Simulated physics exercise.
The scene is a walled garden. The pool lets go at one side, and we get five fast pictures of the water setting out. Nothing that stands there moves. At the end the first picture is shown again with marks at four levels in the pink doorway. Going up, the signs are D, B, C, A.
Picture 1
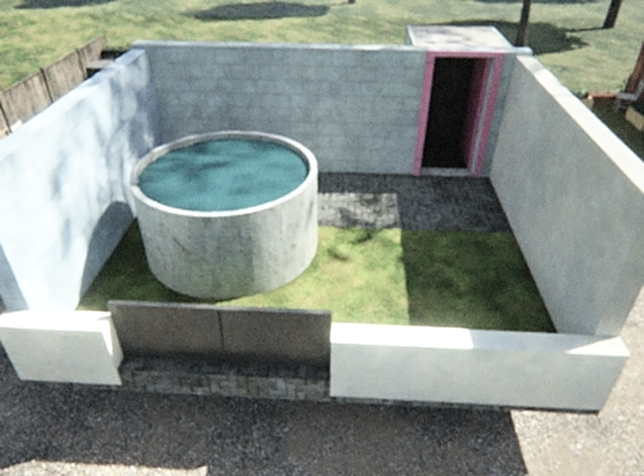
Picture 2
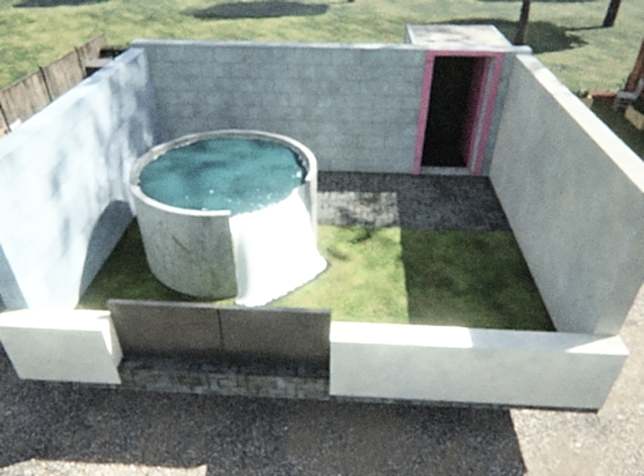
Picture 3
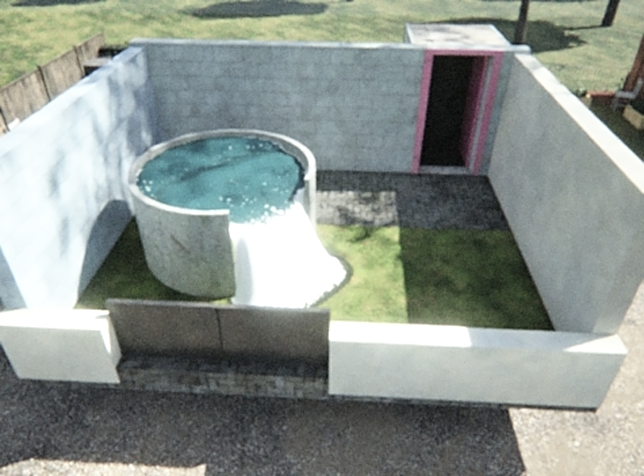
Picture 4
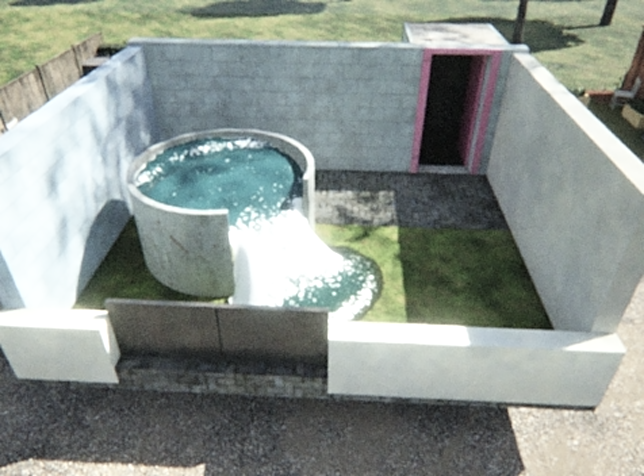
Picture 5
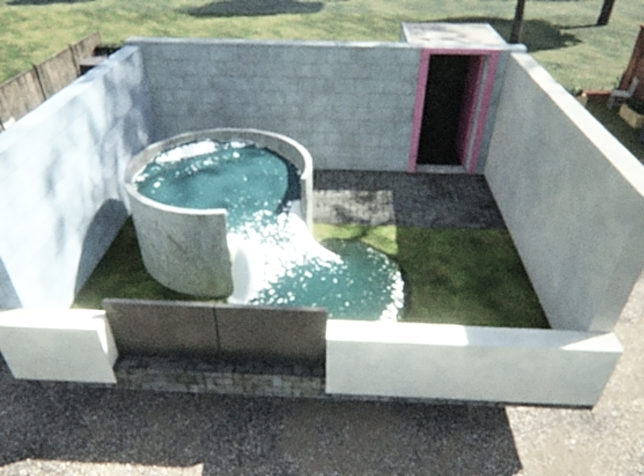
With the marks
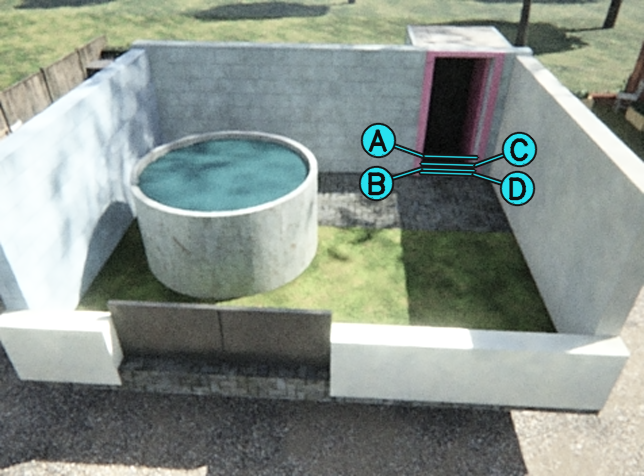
To begin with, a round concrete pool of still, blue-green water stands in a walled garden with a pink doorway. A section of its front-right side opens and foaming white water pours onto the grass. The water then spreads rightward across the lawn in a widening, rippling teal pool.
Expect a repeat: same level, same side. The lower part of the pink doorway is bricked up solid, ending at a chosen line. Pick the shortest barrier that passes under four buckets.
A will do.
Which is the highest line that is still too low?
That would be C.
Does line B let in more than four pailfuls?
Yes, it does.
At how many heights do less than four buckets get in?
One.
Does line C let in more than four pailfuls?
Yes, that goes wrong.
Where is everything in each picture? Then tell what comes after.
Water in the pool at rest, its middle at (226, 173); foot of the pink doorway at (446, 175); shut gate at (221, 315).
Water covers 2 % of the ground and shows as far out as (325, 264).
Water covers 5 % of the ground and shows as far out as (347, 270).
Water covers 11 % of the ground and shows as far out as (364, 258).
Water covers 17 % of the ground and shows as far out as (390, 259).
On the marked copy, A at (449, 156); B at (447, 169); C at (448, 164); D at (447, 173); from the bottom up D, B, C, A.
If A is chosen, a bucket or two gets in.
If B is chosen, dozens of bucketfuls pour in.
If C is chosen, some 15 bucketfuls get in.
If D is chosen, dozens of bucketfuls pour in.
